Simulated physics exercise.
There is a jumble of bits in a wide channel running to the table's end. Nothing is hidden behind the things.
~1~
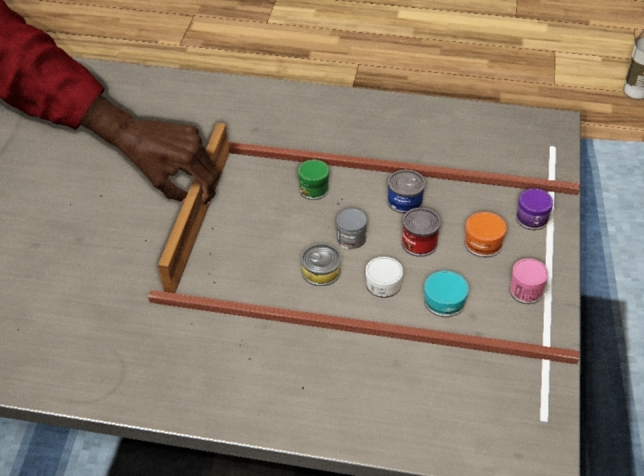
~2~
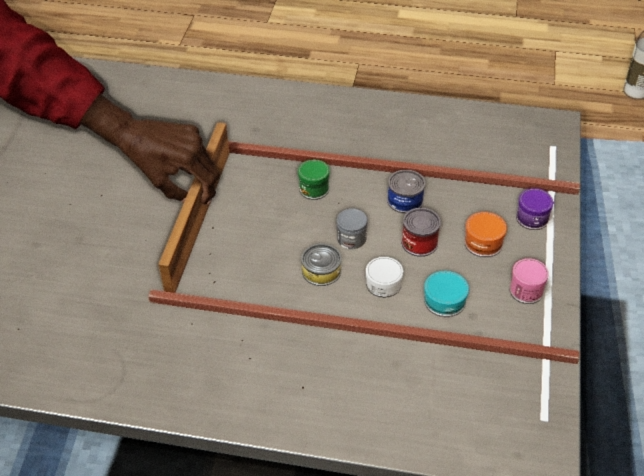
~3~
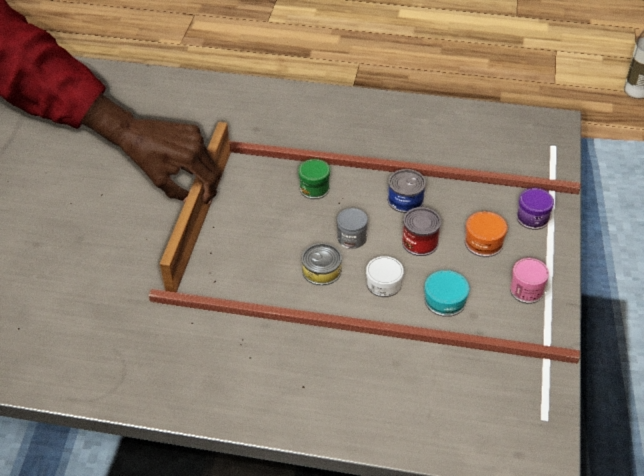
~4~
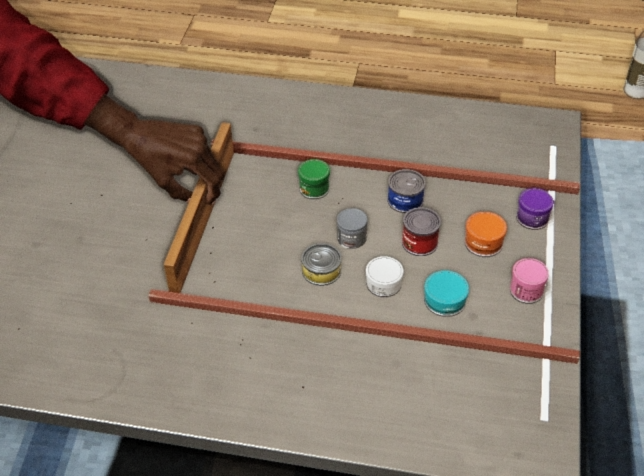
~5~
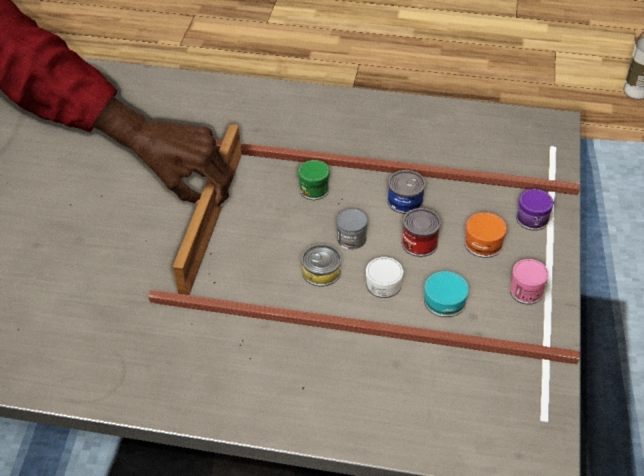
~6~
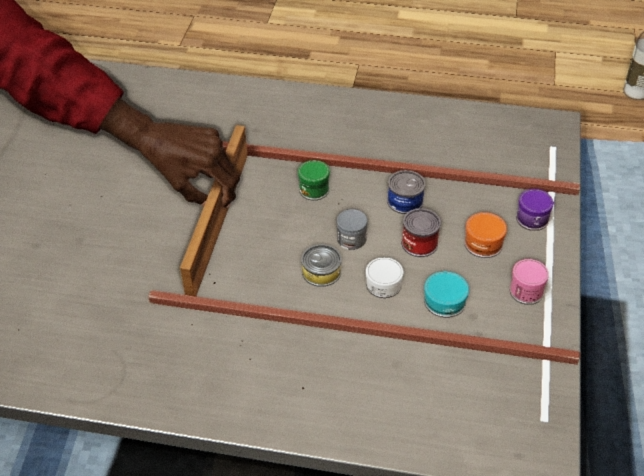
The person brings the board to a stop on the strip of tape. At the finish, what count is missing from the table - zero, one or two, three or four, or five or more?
Missing: Five or more.
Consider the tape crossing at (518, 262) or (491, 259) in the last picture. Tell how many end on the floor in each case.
Respectively 2 and 0.
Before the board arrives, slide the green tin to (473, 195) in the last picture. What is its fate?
From that start, the object then does not stay.
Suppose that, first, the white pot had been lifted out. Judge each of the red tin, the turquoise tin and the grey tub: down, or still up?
Red tin: Over the edge. Turquoise tin: Still there. Grey tub: Still there.
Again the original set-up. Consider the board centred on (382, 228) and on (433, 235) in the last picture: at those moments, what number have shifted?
7 and 8.
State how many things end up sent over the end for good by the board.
Total count: 5.
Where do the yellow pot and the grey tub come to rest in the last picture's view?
Reading them off: First (570, 285); then (566, 255).
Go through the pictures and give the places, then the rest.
The first picture shows purple pot (534, 209); pink tin (529, 282); orange tin (485, 235); board (197, 204); tape (549, 266).
The second picture shows pink tin (529, 281); grey tub (352, 229).
The third picture shows orange tin (485, 234); yellow pot (322, 264).
The fourth picture shows purple pot (535, 209); blue tin (406, 191).
The fifth picture shows pink tin (529, 282); green tin (314, 180).
The sixth picture shows purple pot (534, 210); pink tin (529, 282); orange tin (485, 236); board (217, 207); tape (549, 266).
Soon after, none off yet; purple pot at rest near (534, 210); pink tin at rest near (529, 282); orange tin at rest near (485, 236).
Then, none off yet; purple pot at rest near (534, 210); pink tin at rest near (529, 282); orange tin moved about its own width near (521, 234).
At rest, the number that fall off is five or more; fallen, white pot, blue tin, orange tin, pink tin and purple pot.
